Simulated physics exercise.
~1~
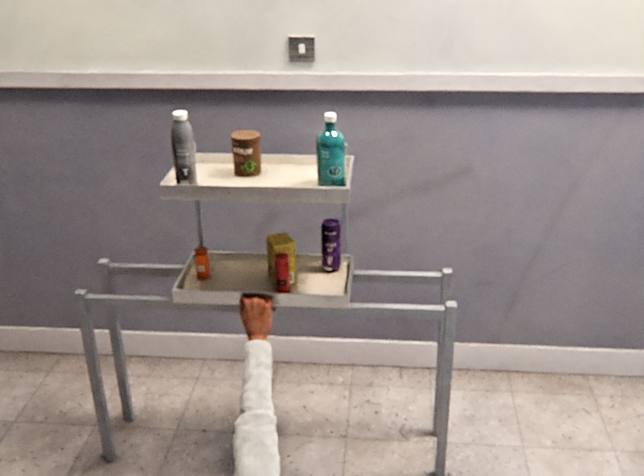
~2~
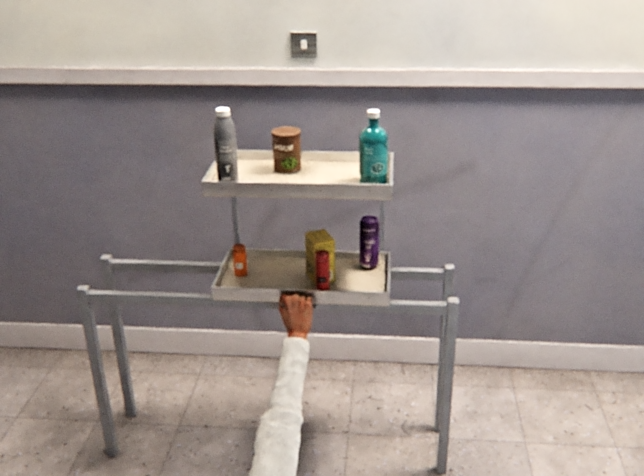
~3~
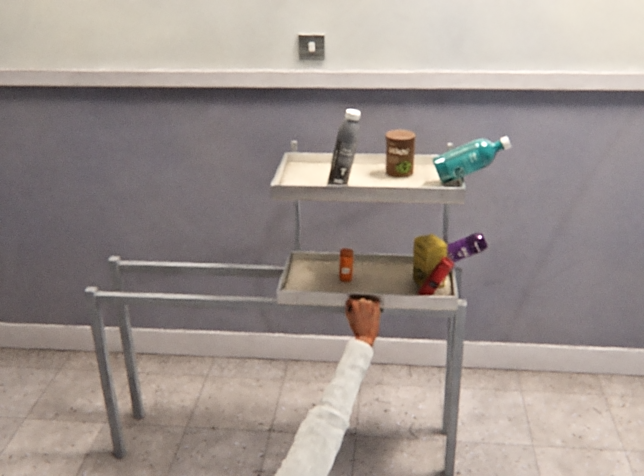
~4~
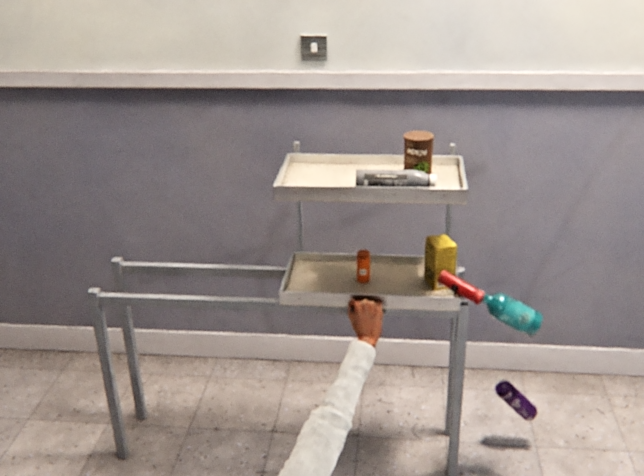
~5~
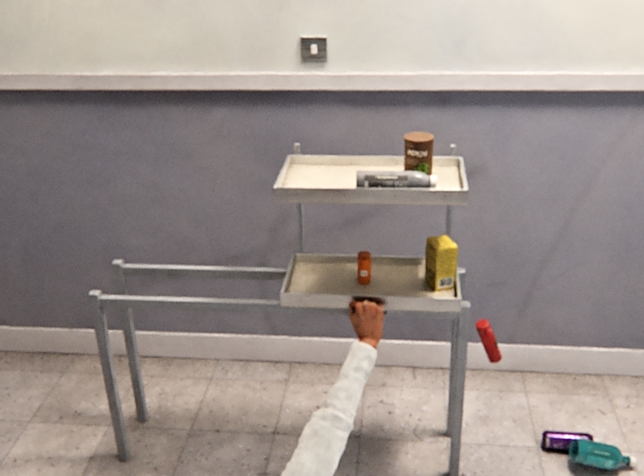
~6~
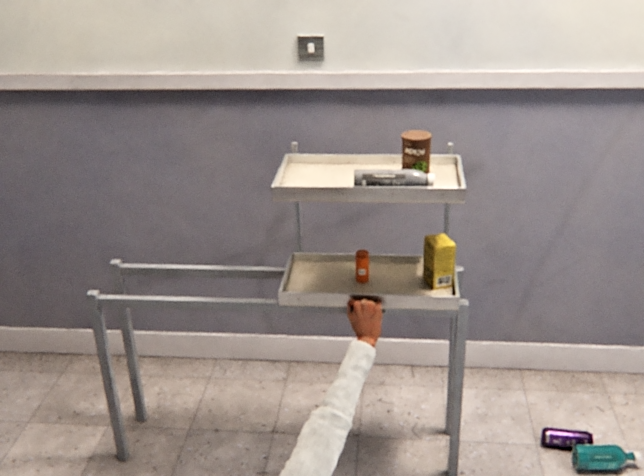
A two-tier tray, pushed right along metal rails by a hand, stopped abruptly, sending the turquoise bottle, purple can and red shaker over the edge towards the floor while the grey bottle toppled on the top shelf and the tin, carton and orange shaker stayed upright.
